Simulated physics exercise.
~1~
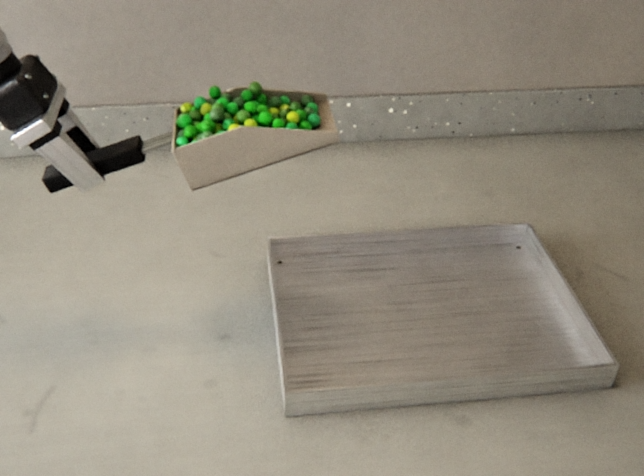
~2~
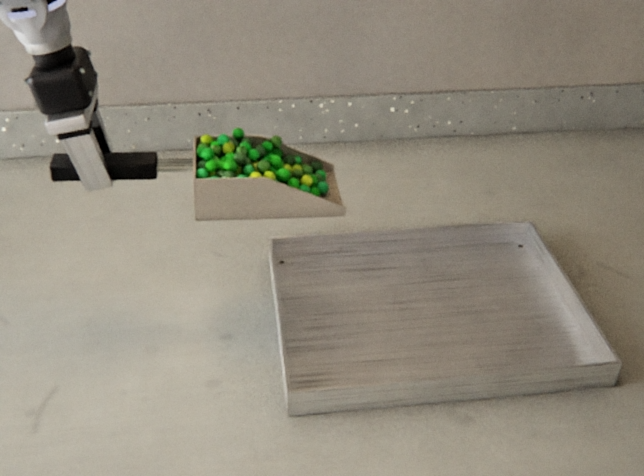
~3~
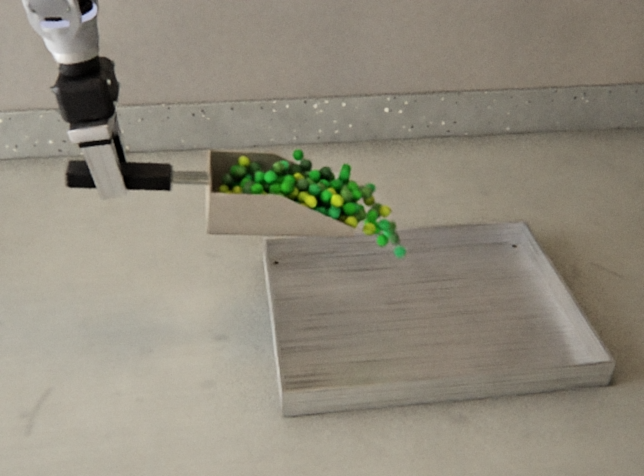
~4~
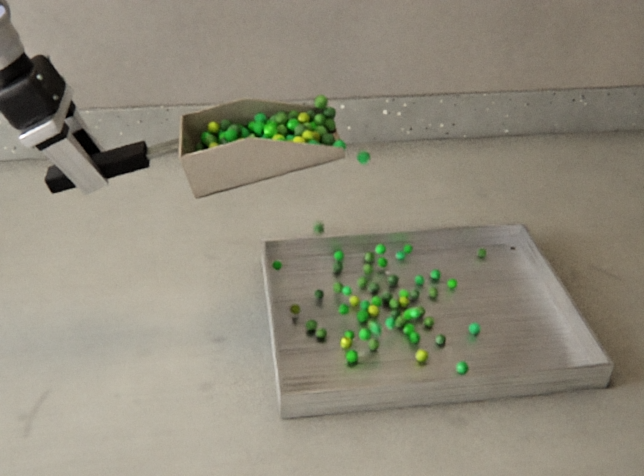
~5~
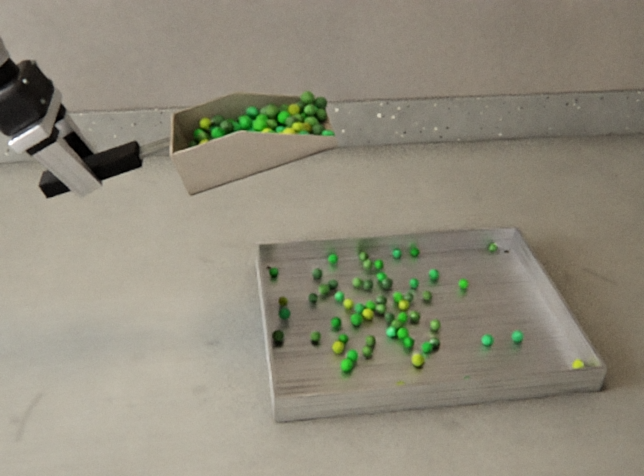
A robot arm lowered a scoop heaped with green and yellow balls and tipped it forward, spilling some into the metal tray below, then lifted and tilted it back, leaving balls scattered across the tray and most still in the scoop.
